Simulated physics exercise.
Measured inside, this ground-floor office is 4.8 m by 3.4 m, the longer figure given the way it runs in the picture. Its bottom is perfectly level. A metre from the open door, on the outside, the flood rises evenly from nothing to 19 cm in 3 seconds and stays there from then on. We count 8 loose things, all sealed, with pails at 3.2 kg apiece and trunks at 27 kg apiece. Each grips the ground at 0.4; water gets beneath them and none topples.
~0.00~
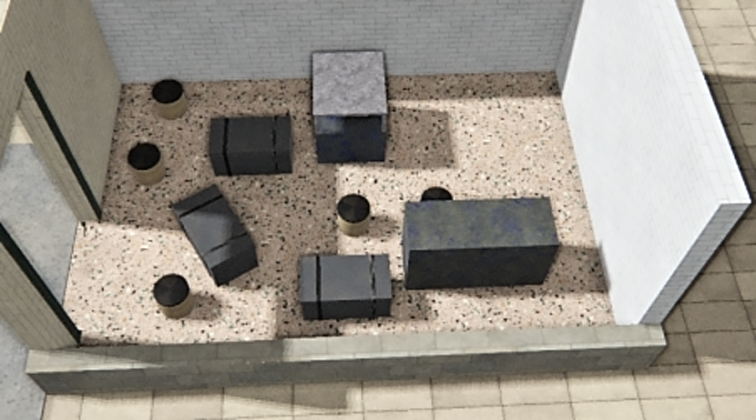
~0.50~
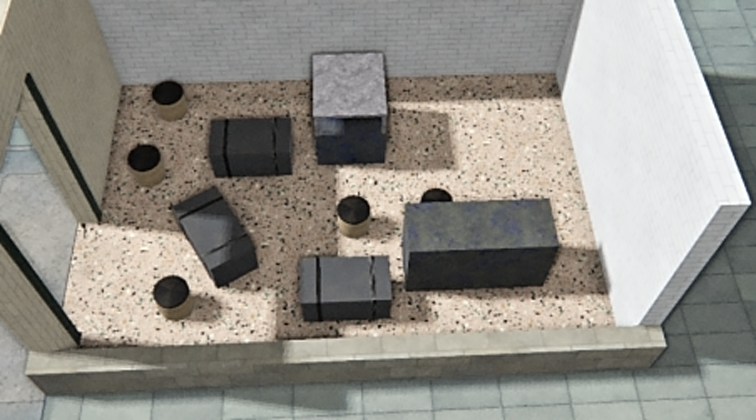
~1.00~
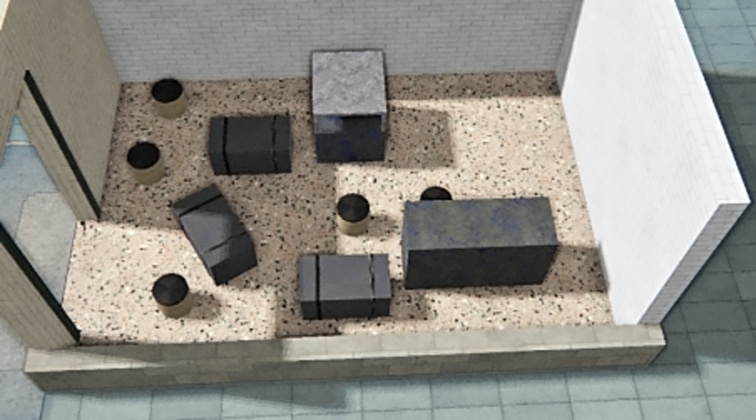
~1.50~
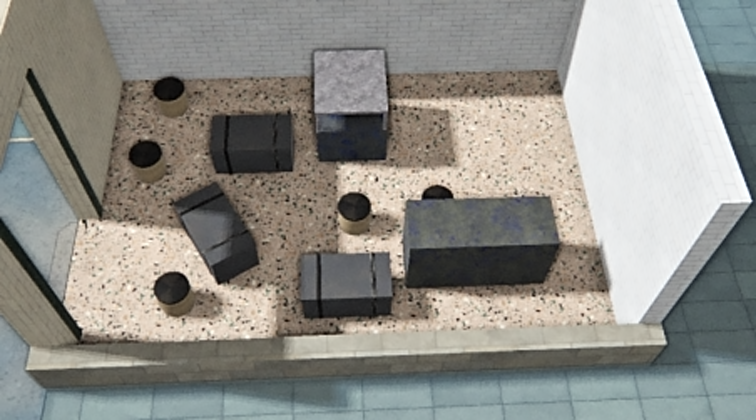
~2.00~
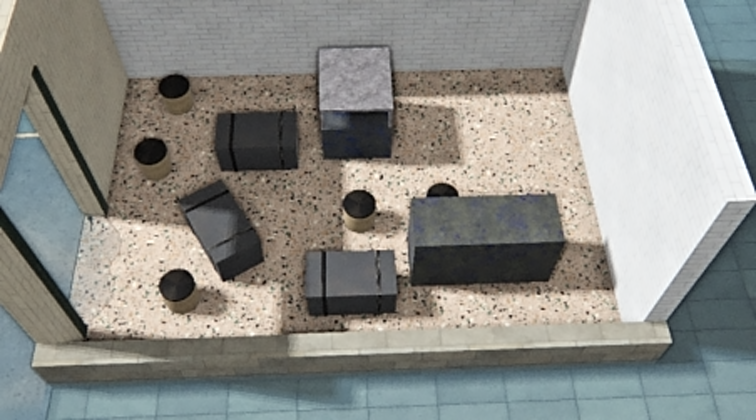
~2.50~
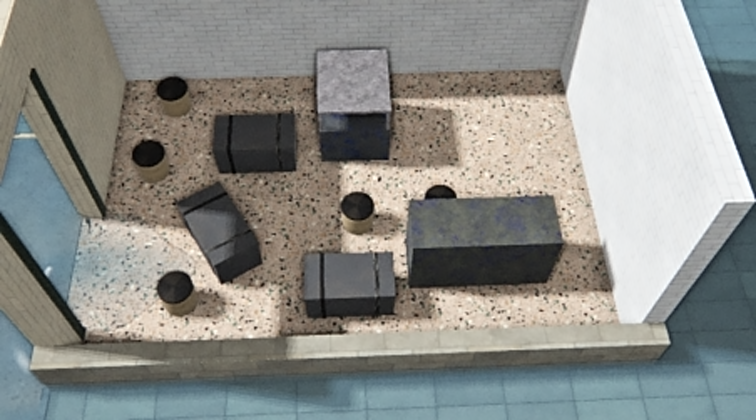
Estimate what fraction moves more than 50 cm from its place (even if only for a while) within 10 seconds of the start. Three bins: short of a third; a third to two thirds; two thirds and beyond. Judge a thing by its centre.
The middle of three bands.
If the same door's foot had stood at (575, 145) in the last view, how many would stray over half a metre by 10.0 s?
So the tally would be 4.
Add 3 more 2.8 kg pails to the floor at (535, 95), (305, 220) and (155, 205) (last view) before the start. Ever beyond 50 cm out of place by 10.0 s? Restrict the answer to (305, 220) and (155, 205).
The first: Exceeds it. The second: Exceeds it.
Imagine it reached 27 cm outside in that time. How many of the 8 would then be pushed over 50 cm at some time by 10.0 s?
That would give 6.
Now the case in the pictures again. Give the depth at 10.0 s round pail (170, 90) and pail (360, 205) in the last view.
Depths: Near 4 cm, then near 13 cm.
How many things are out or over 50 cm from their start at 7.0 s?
Tally: 4.
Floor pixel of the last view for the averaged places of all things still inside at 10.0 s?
They're centred close to (392, 149).
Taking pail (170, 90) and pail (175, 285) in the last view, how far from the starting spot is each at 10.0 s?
They sit 10 cm and 400 cm away, in the order given.
After 3.5 s 1 of 8 are over 50 cm from their spots; 0 afloat.
After 4.5 s 2 of 8 are over 50 cm from their spots; 1 afloat.
After 7.0 s 4 of 8 are over 50 cm from their spots; 0 afloat.
After 10.0 s 4 of 8 are over 50 cm from their spots, and 4 have been at some point; 5 afloat.
